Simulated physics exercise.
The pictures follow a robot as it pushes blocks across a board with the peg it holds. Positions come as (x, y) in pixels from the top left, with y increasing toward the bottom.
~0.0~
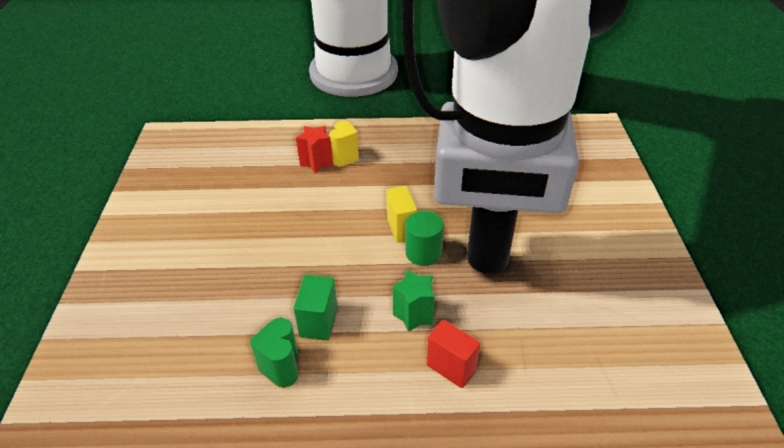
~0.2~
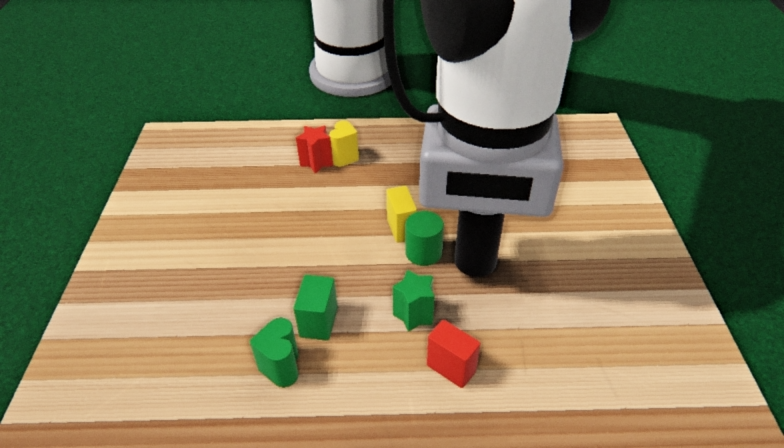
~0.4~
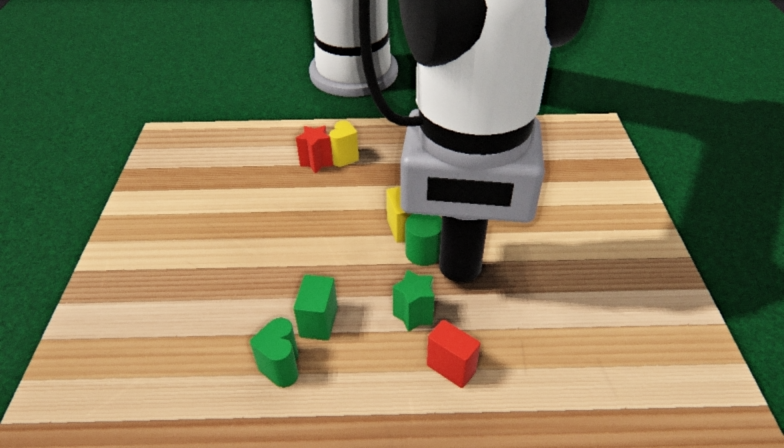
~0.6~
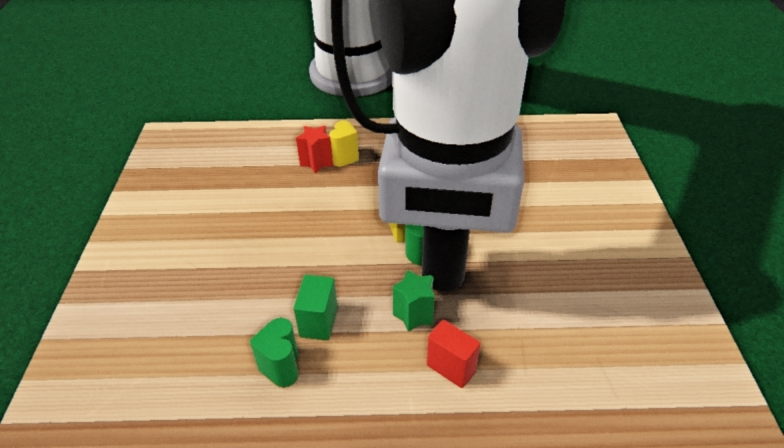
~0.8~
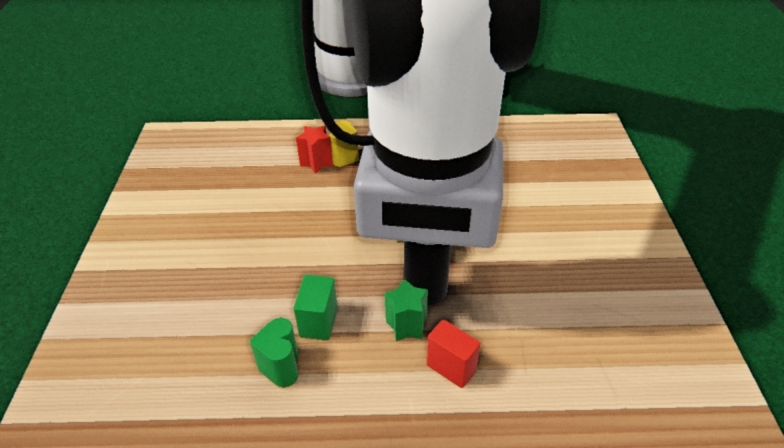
We see a robot arm with a black peg above a striped wooden board of red, yellow and green blocks; the peg moves left and toward the viewer, then nudges the green star-shaped block slightly the same way.
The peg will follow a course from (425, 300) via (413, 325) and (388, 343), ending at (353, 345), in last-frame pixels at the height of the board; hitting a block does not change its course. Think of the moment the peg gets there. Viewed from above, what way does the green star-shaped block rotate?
It goes anticlockwise.
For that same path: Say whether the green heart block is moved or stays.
Right where it was.
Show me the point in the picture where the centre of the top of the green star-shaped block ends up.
It is going to be at (358, 352).
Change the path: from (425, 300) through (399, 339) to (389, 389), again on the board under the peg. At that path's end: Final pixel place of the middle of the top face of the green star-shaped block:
It will end up at (352, 386).
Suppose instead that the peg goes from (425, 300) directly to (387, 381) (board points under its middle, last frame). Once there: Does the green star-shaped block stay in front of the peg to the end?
The answer is yes.
On the path given first. Halfway along, peg at (403, 326); green star-shaped block at (381, 337).
At the end, peg at (352, 335); green heart block unmoved; green oblong block unmoved; green star-shaped block at (358, 352), turned 40° anticlockwise.
